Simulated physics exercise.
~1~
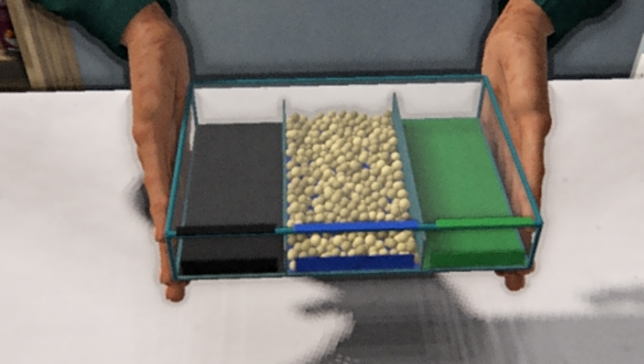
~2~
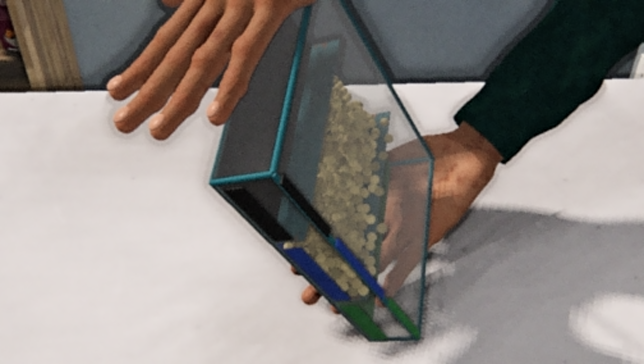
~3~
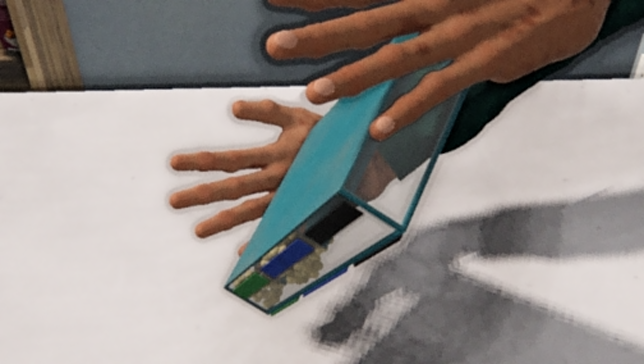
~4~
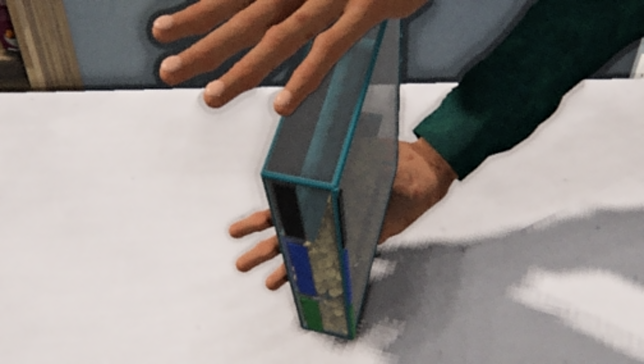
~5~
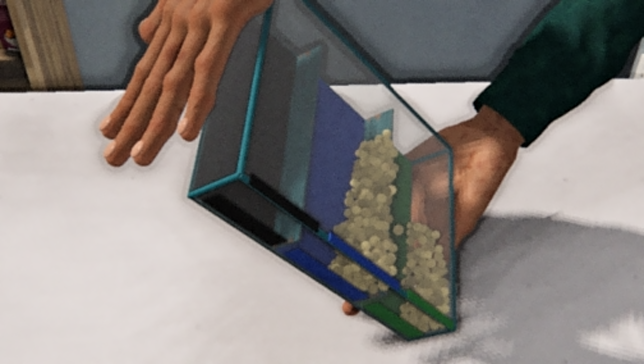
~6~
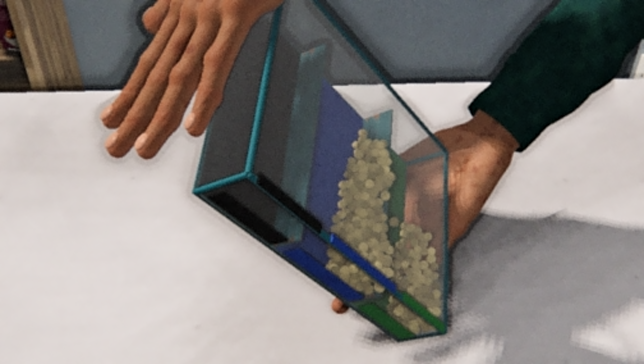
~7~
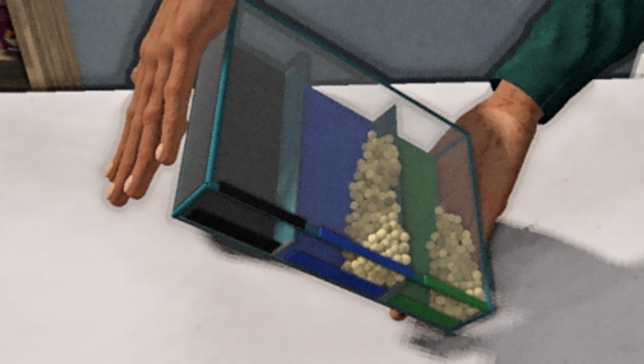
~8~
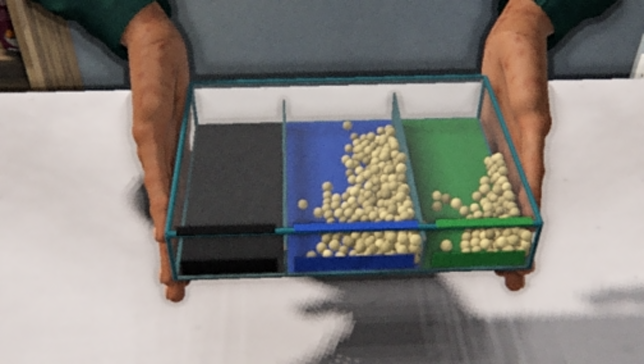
Above a white table, hands tip a divided box and level it, spreading beans from blue into green.
